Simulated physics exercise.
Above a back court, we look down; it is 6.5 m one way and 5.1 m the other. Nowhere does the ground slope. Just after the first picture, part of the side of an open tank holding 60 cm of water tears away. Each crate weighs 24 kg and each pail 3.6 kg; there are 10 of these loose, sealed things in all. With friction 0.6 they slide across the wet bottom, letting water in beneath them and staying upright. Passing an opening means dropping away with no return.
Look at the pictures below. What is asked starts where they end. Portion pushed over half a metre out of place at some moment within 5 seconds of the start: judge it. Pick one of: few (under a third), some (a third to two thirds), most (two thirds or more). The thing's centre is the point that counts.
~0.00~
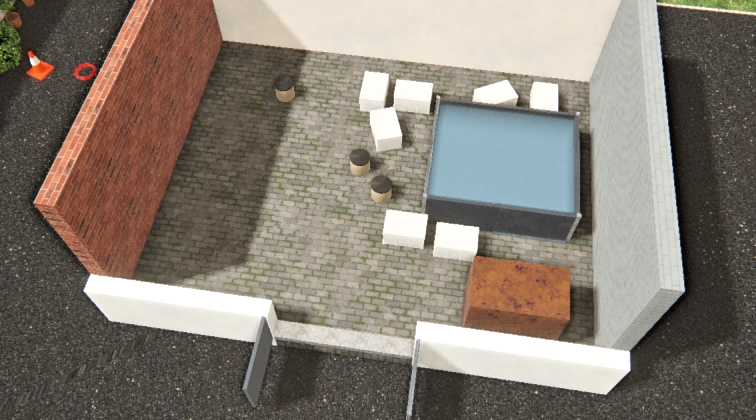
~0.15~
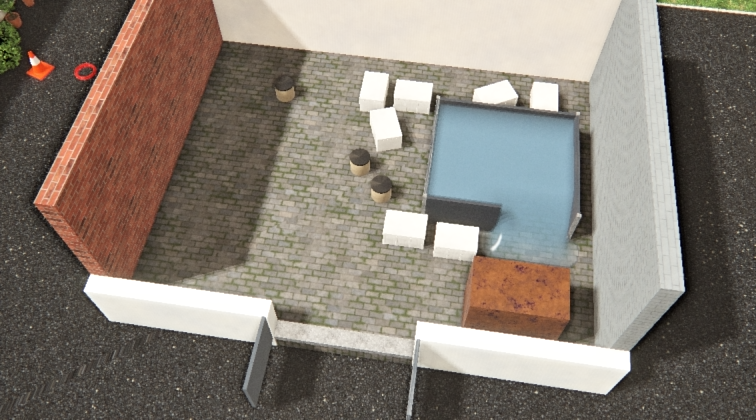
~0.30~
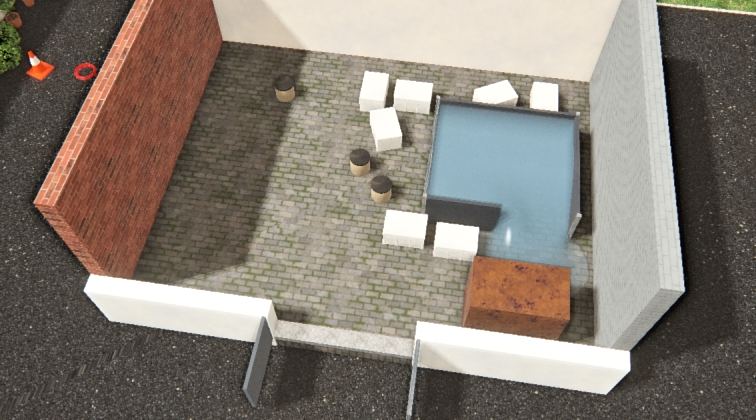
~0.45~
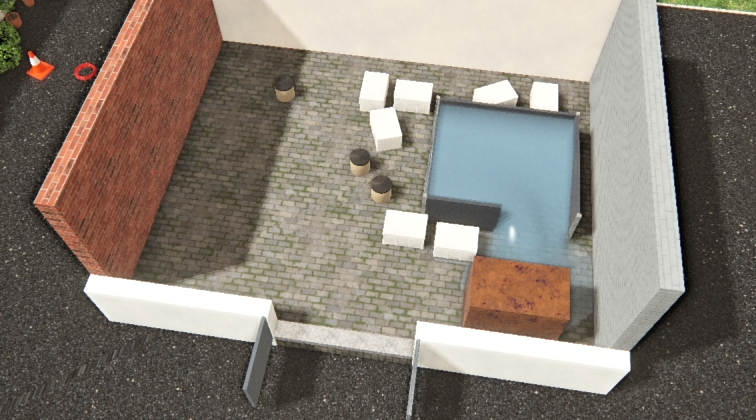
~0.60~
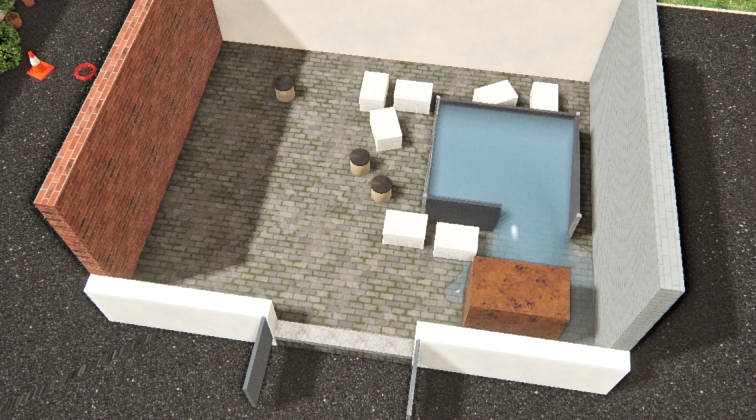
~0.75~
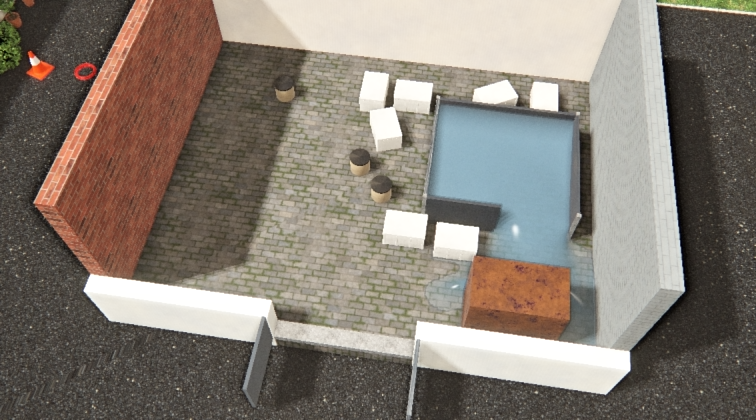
Few.
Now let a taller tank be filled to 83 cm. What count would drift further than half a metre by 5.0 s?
3.
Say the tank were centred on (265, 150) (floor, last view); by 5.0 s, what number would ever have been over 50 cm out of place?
Then 0.
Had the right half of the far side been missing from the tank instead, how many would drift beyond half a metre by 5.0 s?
So the tally would be 5.
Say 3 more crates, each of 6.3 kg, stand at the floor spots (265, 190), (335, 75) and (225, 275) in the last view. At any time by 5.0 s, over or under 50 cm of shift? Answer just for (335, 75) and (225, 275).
First stays inside, then goes beyond.
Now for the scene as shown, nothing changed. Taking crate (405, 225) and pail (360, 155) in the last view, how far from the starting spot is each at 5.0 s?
Shifts in order: 60 cm; 0 cm.
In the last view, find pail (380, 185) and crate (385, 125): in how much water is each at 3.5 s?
Some 0 cm at the first, some 0 cm at the second.
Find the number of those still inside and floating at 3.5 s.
Of them, 1.
After 1.1 s 0 of 10 are over 50 cm from their spots; 0 afloat.
After 2.2 s 0 of 10 are over 50 cm from their spots; 1 afloat.
After 3.5 s 1 of 10 are over 50 cm from their spots; 1 afloat.
After 5.0 s 2 of 10 are over 50 cm from their spots, and 2 have been at some point; 0 afloat.
